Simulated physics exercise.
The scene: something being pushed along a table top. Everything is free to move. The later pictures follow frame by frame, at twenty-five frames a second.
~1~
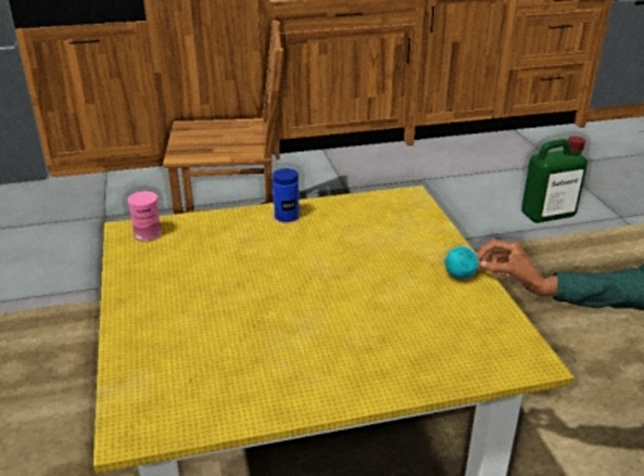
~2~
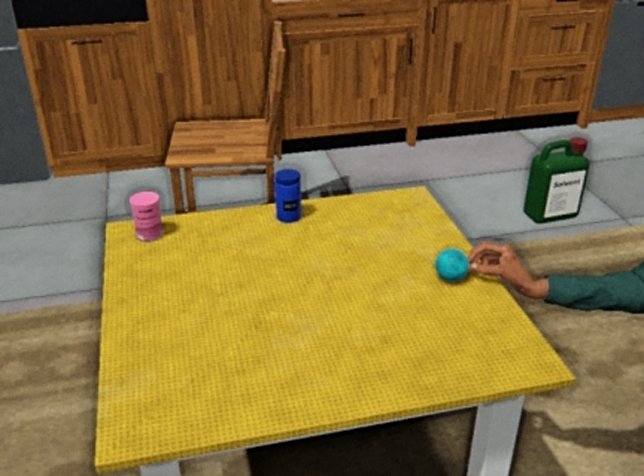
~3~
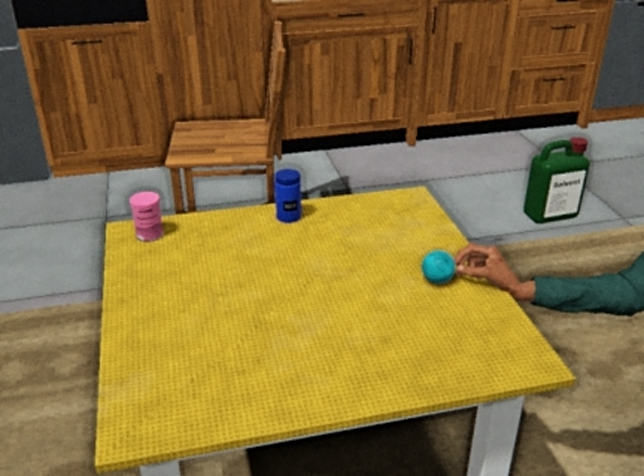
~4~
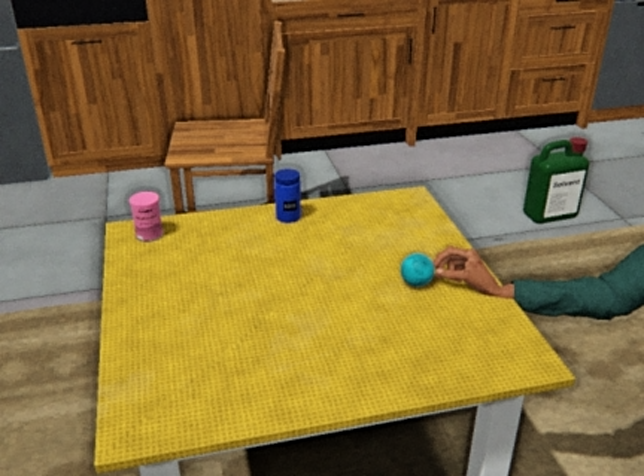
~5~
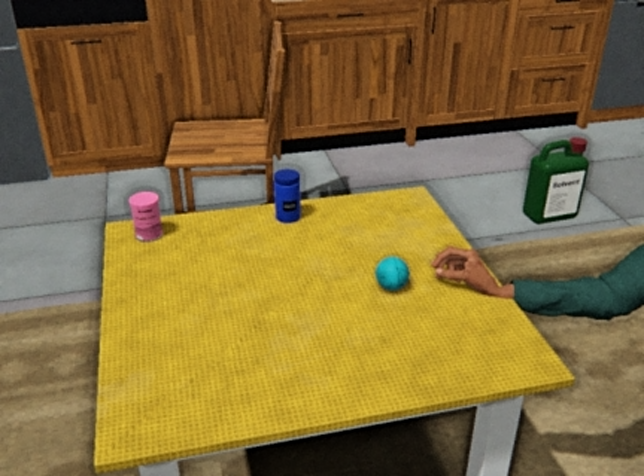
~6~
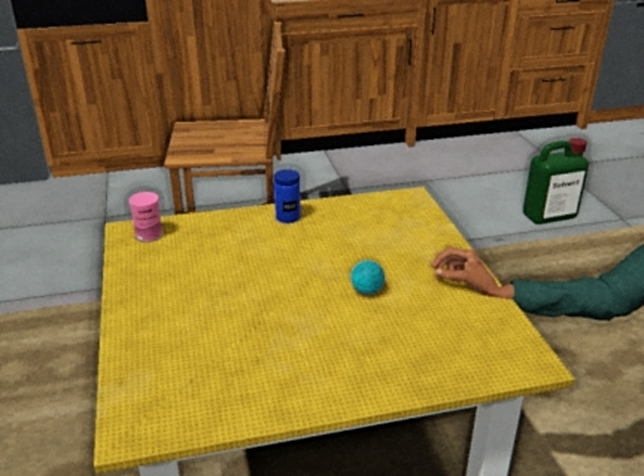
A turquoise ball was pushed leftward across a yellow table top by a hand reaching in from the right, then the hand stayed back while the ball rolled farther left by itself.
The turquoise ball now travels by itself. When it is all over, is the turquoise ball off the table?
The turquoise ball goes over the edge.
Then, 0.20 s past the last view, turquoise ball displaced well along near (247, 294).
Then, 0.50 s past the last view, turquoise ball now off the table.
Then, 0.80 s past the last view, things are still on the move.
Finally, off the table, turquoise ball.
